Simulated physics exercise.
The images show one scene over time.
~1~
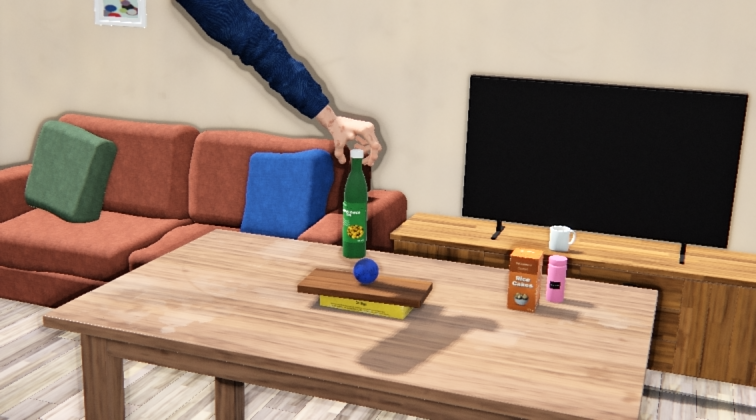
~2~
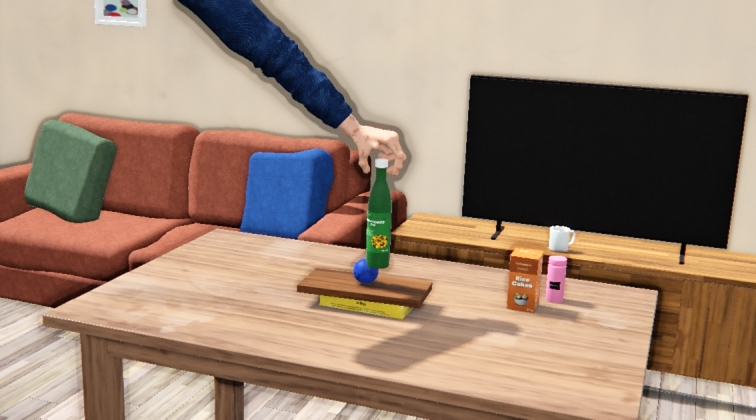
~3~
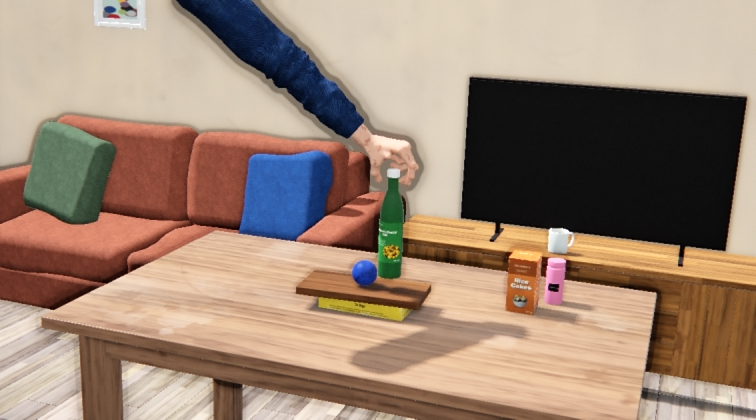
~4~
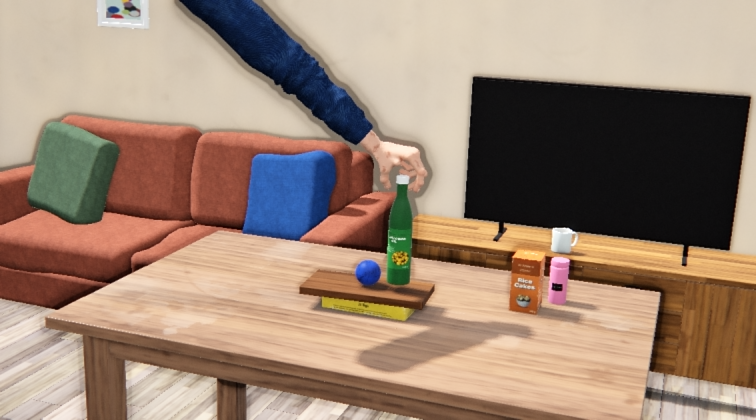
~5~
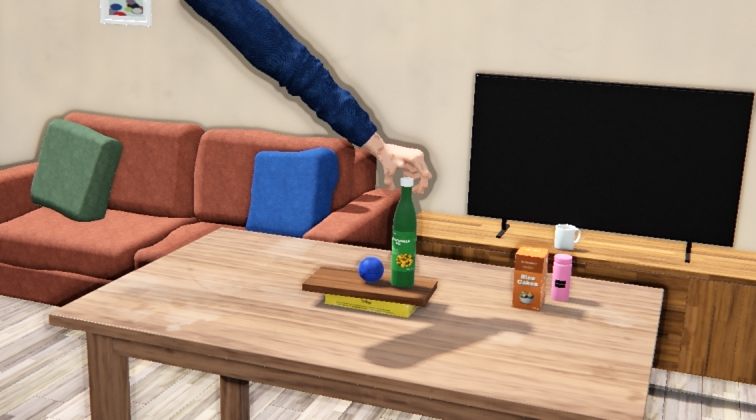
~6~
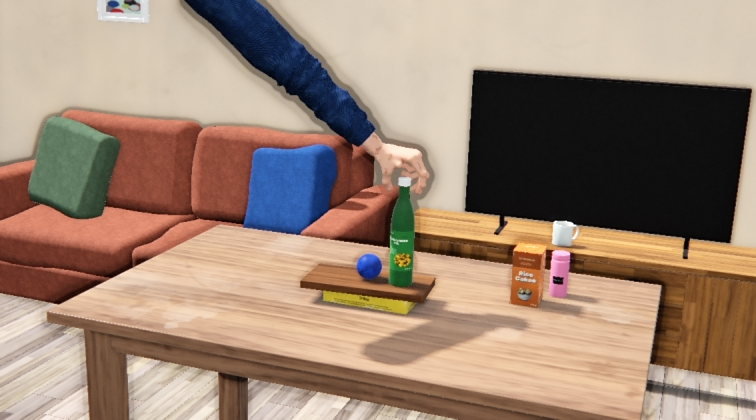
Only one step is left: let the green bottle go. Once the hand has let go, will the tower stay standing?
Yes, most likely the pile will bear the load.
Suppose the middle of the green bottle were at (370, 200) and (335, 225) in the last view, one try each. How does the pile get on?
It caves in the first time and survives the second time.
Then, 1.00 s later than the last frame, all is still.
Then, 2.10 s later than the last frame, green bottle resting near (403, 232).
When it is over, all 6 as before. End places, in pixels of the last picture, green bottle near (403, 232). The pile keeps its balance.
